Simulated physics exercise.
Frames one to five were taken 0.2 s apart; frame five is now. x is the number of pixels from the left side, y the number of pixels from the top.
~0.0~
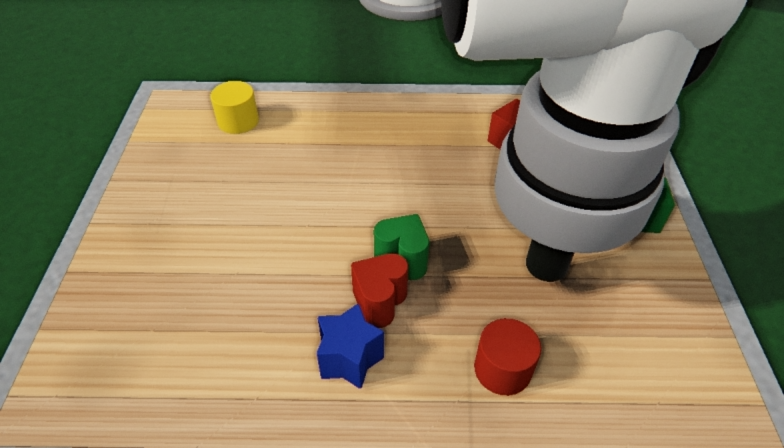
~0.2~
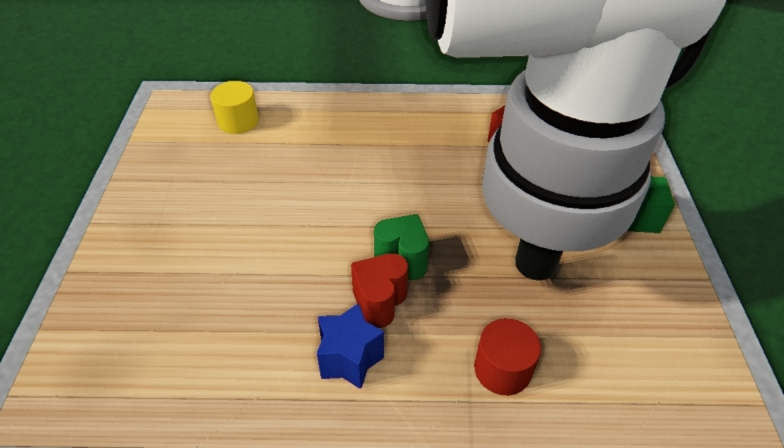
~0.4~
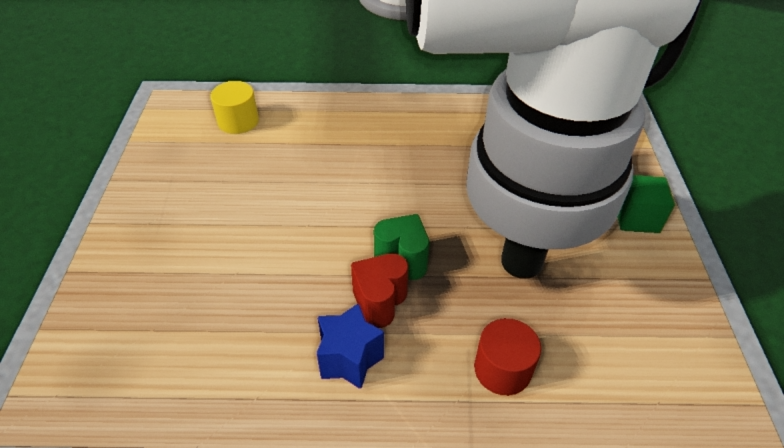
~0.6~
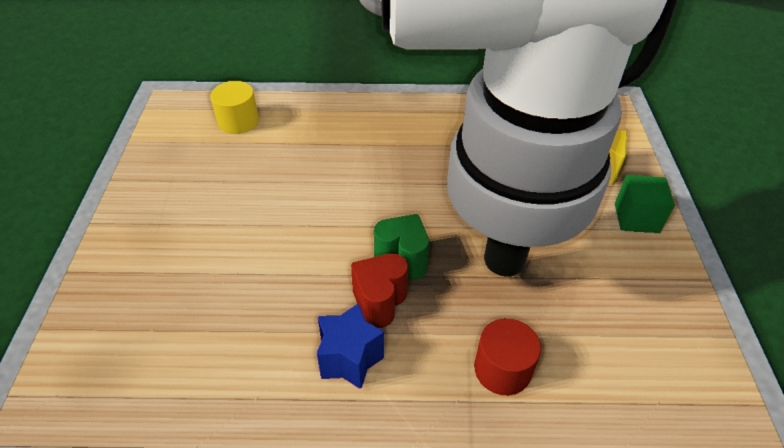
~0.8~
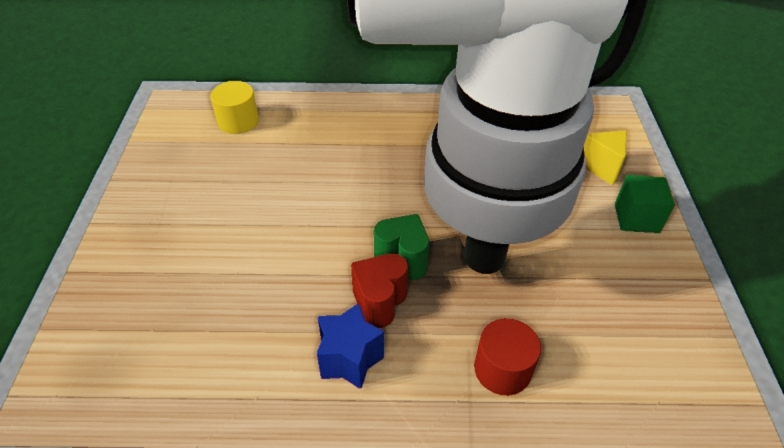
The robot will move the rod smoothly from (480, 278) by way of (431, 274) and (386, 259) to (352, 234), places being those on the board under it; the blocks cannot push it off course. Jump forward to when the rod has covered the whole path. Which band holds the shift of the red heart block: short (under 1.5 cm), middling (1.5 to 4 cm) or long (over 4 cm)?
Net shift: Below 1.5 cm.
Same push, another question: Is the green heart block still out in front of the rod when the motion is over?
I believe so.
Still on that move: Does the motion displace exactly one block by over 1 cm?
Yes, that is what happens.
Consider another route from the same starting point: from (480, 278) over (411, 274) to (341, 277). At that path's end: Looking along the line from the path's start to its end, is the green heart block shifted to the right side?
Yes, that is how it ends up.
On the path given first. One third of the way, rod (432, 256); green heart block (391, 227).
Two thirds of the way, rod (386, 240); green heart block (353, 211), turned 45° clockwise.
At the end, rod (351, 215); red heart block still; green heart block (320, 187), turned 50° clockwise.
